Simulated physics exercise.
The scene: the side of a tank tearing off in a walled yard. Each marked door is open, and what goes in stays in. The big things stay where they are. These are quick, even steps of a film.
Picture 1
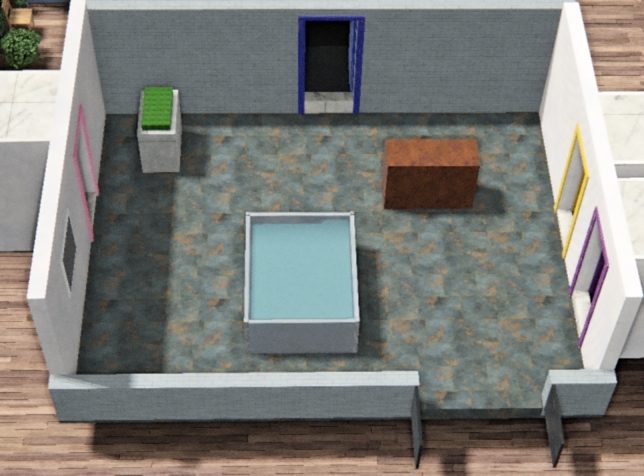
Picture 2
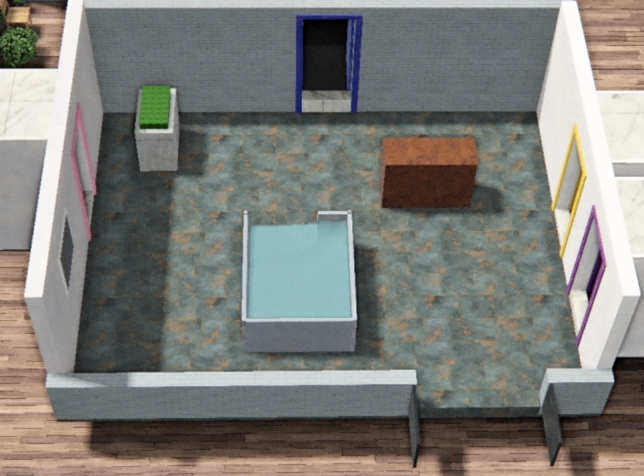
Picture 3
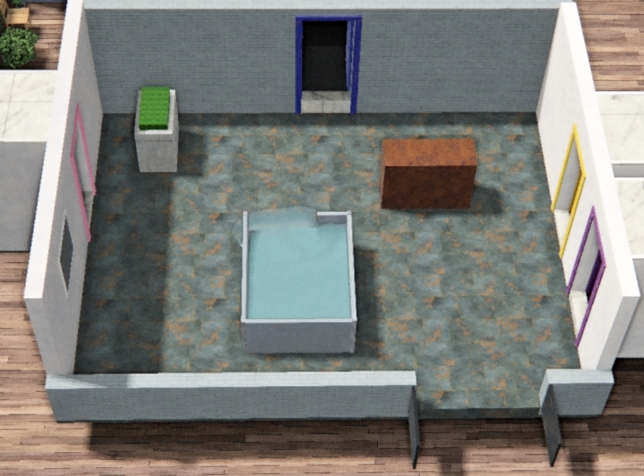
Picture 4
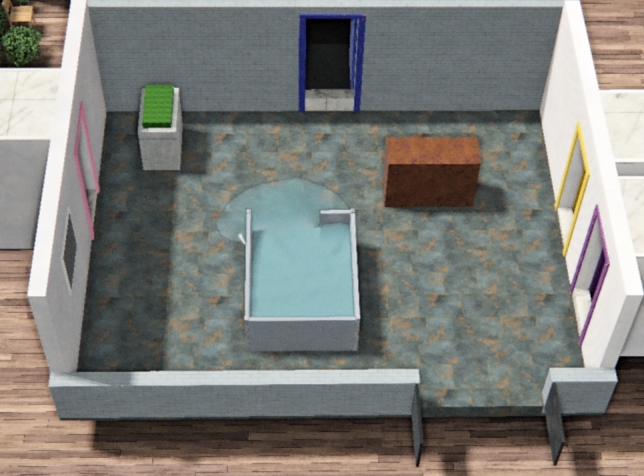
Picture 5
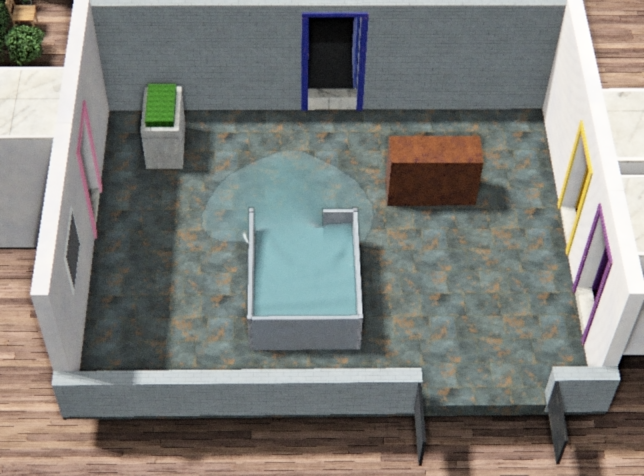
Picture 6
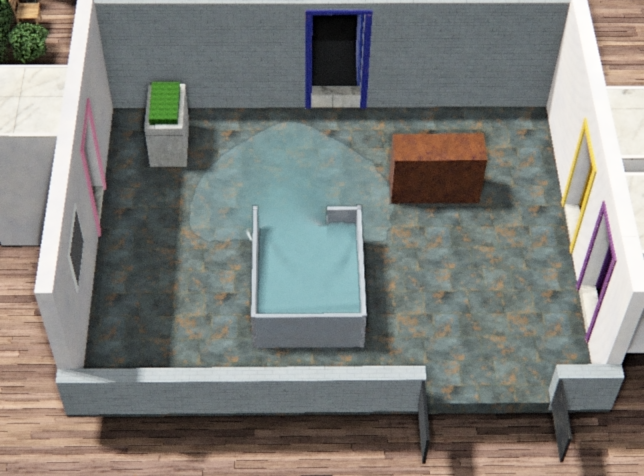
Pale blue water lies still in a grey-walled tank near the middle of a walled yard, seen from high above the low front wall. Around it are a mottled grey-green floor, a green-topped pale block at left, a reddish-brown box at right, and a blue-framed doorway behind. The tank's far side breaks open and water pours through, fanning widely toward the back wall, while the camera shifts slightly.
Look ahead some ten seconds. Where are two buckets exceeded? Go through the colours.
One by one: The yellow door stays under that; the purple door stays under that; the pink door stays under that; the blue door stays under that.
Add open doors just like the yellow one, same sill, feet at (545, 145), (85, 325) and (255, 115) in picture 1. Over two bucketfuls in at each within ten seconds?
One after the other: Floods, takes less, lets more in.
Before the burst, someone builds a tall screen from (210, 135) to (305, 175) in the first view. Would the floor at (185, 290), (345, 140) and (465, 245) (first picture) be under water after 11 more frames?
One after the other: Dry, flooded, free of water.
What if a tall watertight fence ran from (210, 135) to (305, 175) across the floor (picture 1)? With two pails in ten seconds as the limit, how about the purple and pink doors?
Purple door takes less, pink door takes more.
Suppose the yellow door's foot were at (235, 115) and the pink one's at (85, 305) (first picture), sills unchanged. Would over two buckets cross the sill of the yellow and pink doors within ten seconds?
One by one: Yellow floods; pink lets less in.
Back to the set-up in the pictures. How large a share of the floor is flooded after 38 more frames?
Some 75 per cent.
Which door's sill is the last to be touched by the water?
Last comes the purple one.
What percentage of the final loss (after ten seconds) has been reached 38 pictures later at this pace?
About 0 per cent.
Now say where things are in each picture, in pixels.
The first picture shows still water in the water tank at (301, 269).
In the second picture, the front is at a hidden place, out from the gap on the water tank's far side.
In the third picture, water pours out on the water tank's far side and has run to (314, 213).
In the fourth picture, the front is at (303, 182), out from the gap on the water tank's far side.
In the fifth picture, the front is at (302, 155), out from the gap on the water tank's far side.
In the sixth picture, water pours out on the water tank's far side and has run to (279, 126).
A moment on, water covers 25 % of the floor; the yellow door not reached, the purple door not reached, the pink door not reached, the blue door wet at the sill, nothing in.
Next, water covers 30 % of the floor; the yellow door not reached, the purple door not reached, the pink door not reached, the blue door wet at the sill, nothing in.
Then, water covers 45 % of the floor; the yellow door not reached, the purple door not reached, the pink door wet at the sill, nothing in, the blue door wet at the sill, nothing in.
Later, water covers 75 % of the floor; the yellow door wet at the sill, nothing in, the purple door wet at the sill, nothing in, the pink door wet at the sill, nothing in, the blue door wet at the sill, nothing in.
In the end, water covers 95 % of the floor; the yellow door wet at the sill, nothing in, the purple door wet at the sill, nothing in, the pink door wet at the sill, nothing in, the blue door wet at the sill, nothing in.
